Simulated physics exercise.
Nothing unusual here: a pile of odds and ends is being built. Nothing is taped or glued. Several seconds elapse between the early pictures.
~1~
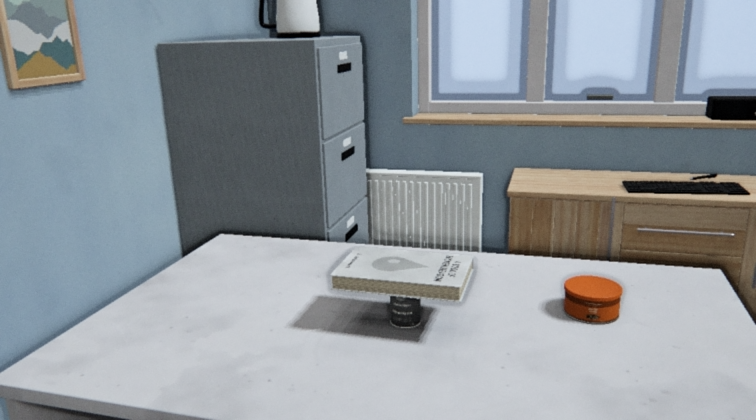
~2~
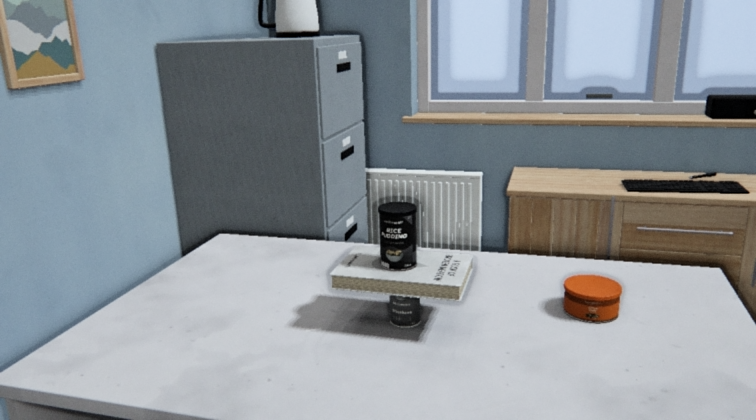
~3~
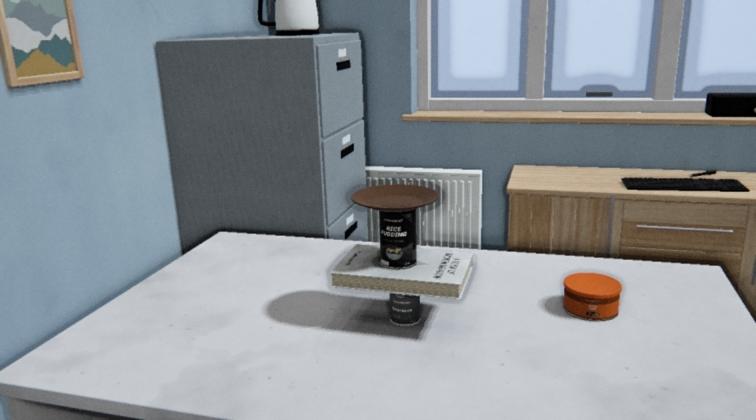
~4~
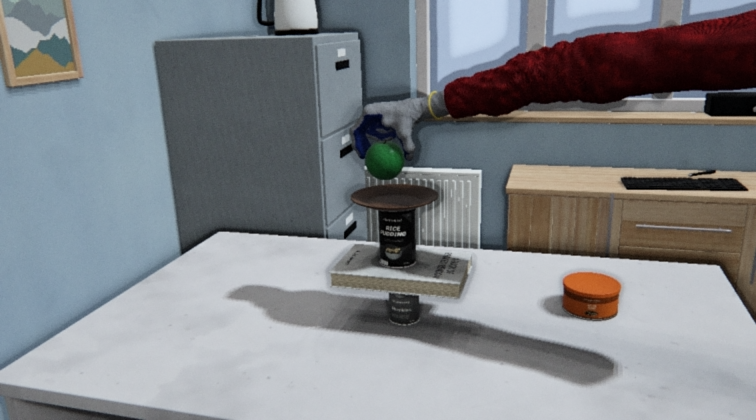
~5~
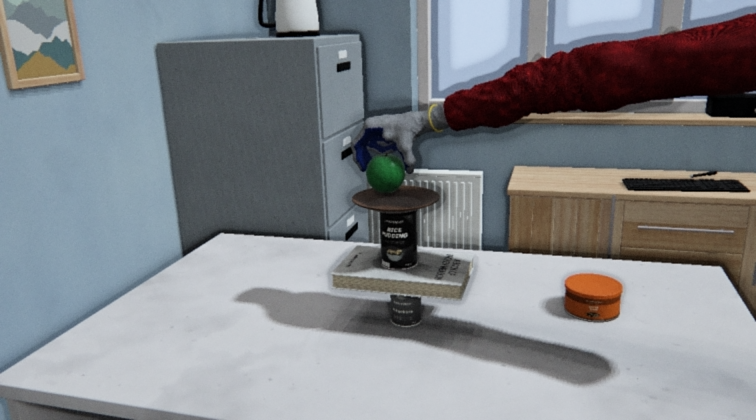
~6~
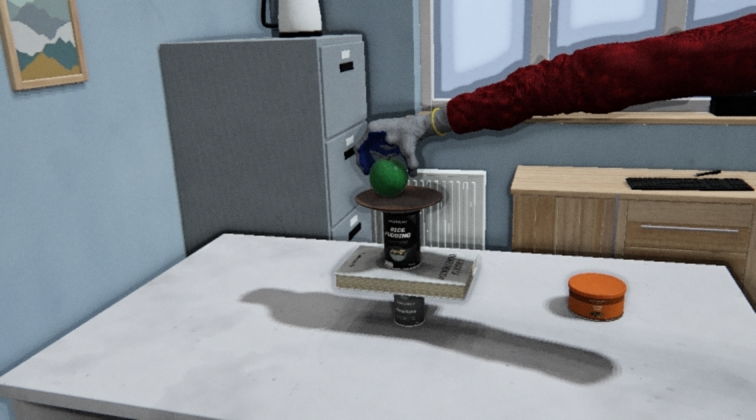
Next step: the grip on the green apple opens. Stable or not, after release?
It stands.
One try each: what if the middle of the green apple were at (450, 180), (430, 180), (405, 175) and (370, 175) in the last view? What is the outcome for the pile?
On the first try the pile topples, on the second it remains standing, on the third it remains standing and on the fourth it remains standing.
Then, 0.40 s after the last picture, nothing has stirred.
Then, 1.40 s after the last picture, green apple resting near (389, 178).
At rest, all 6 in place. Seen from the same camera at the end, green apple near (388, 178). The pile keeps its balance.
